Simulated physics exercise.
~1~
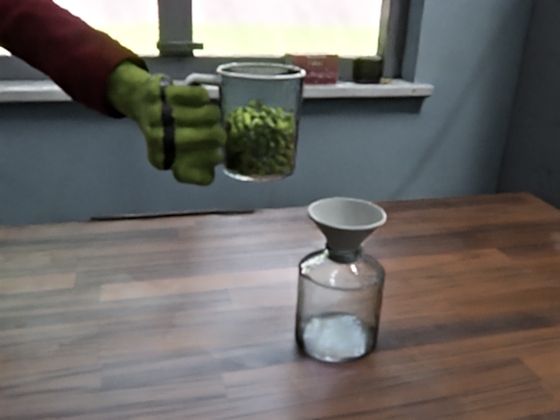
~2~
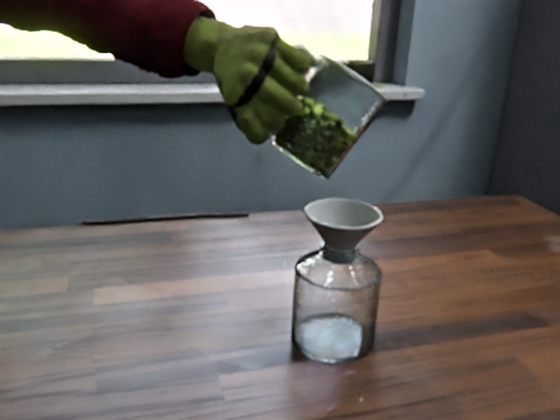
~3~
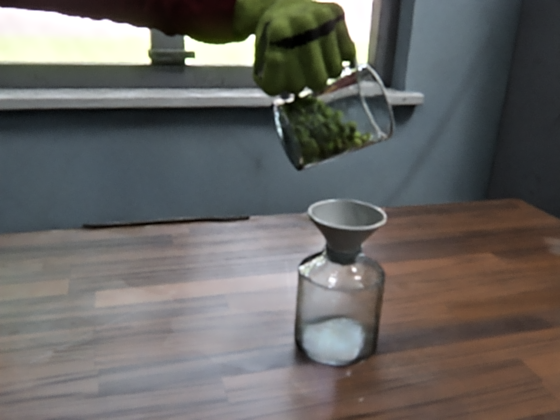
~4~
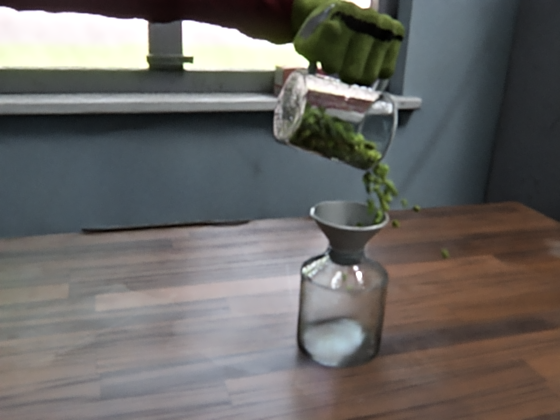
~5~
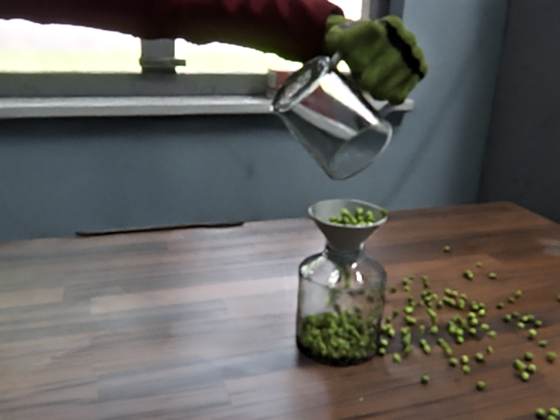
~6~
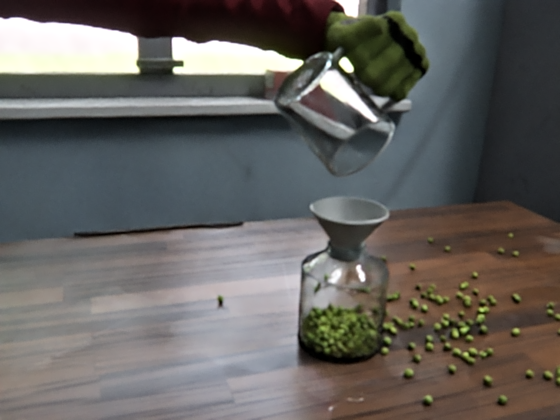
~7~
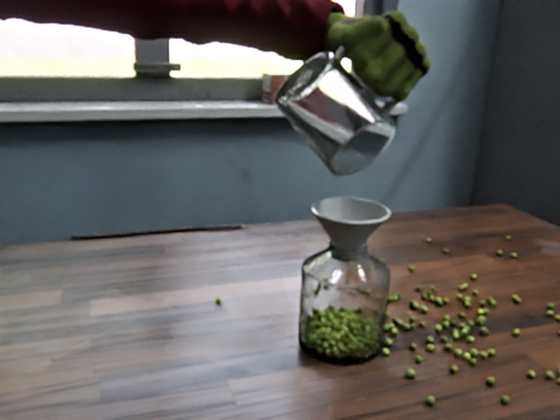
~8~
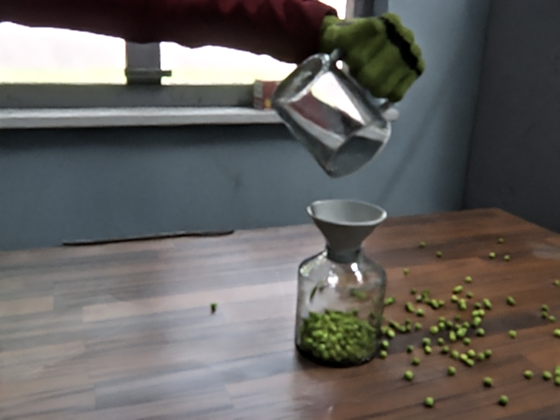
In the video, a green-gloved hand moves a clear cup of green peas rightward above a funnel on a glass jar and tips it over. Peas pour through the funnel and scatter across the table to the right, leaving the cup empty and the jar partly filled.
